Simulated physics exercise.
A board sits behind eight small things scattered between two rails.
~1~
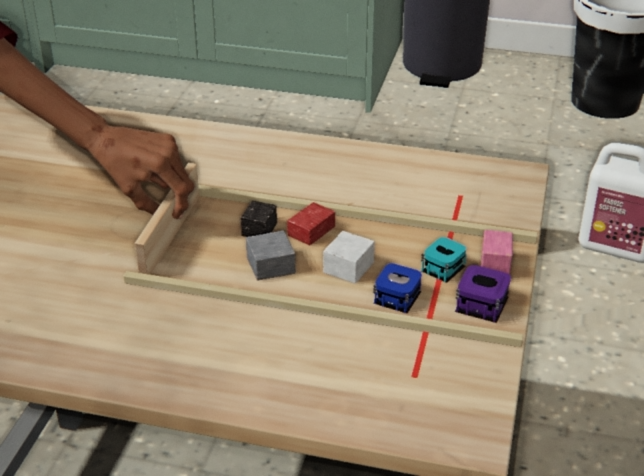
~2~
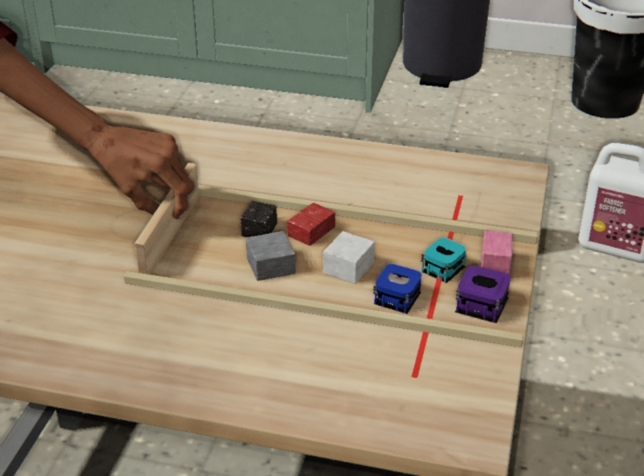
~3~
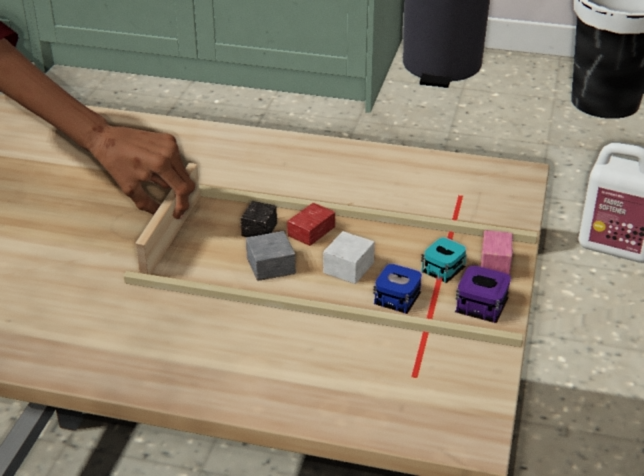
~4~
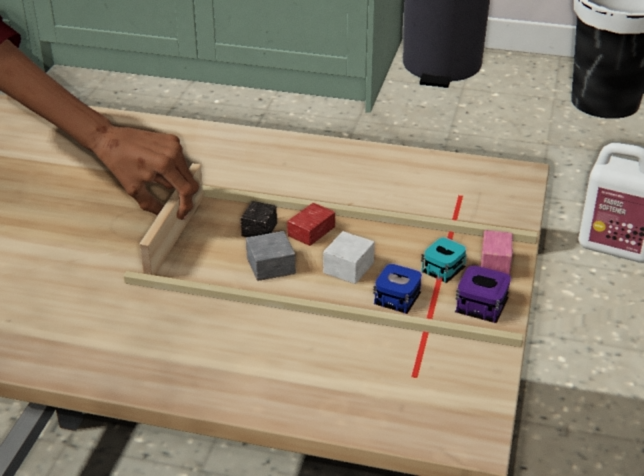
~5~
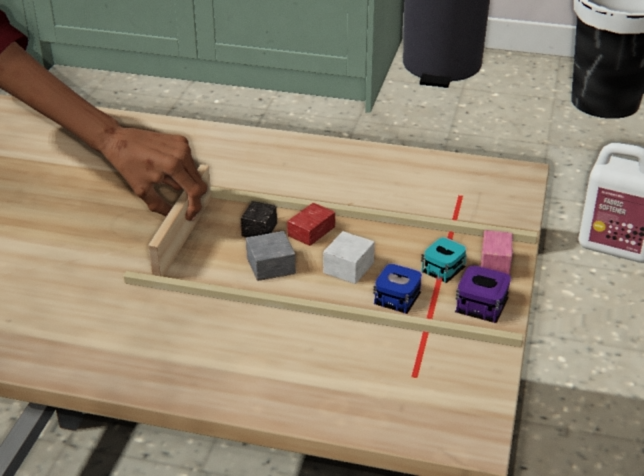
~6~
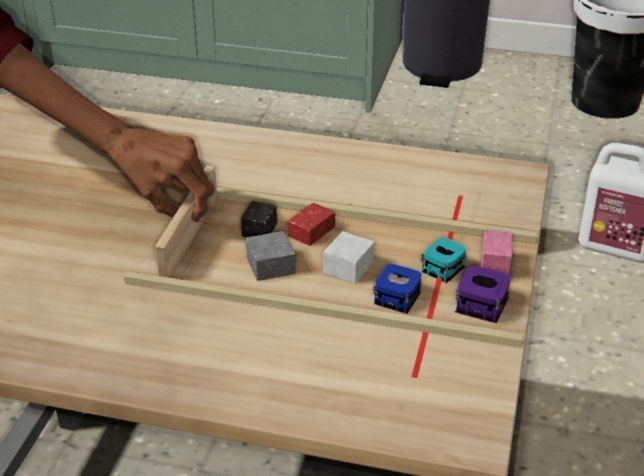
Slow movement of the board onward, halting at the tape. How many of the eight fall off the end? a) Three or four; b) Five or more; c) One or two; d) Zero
One or two (c).
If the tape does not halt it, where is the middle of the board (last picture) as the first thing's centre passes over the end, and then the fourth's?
First: Around (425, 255). Next: Around (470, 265).
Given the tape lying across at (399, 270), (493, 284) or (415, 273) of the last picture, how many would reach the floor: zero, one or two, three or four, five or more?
Counting what would fall each time, I get zero; five or more; none at all.
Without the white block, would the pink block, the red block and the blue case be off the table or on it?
The pink block keeps its place, the red block keeps its place and the blue case keeps its place.
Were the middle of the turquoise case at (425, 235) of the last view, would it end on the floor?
In that case it holds firm.
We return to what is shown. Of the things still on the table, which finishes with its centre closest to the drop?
That's the turquoise case.
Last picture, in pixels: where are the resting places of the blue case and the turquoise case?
The blue case stops around (494, 306); the turquoise case around (519, 261).
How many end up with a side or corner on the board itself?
My count gives 2.
Soon after, none off yet; pink block at rest near (497, 255); purple case at rest near (483, 293); turquoise case at rest near (444, 260).
At rest, the number that fall off is one or two; fallen, purple case and pink block.
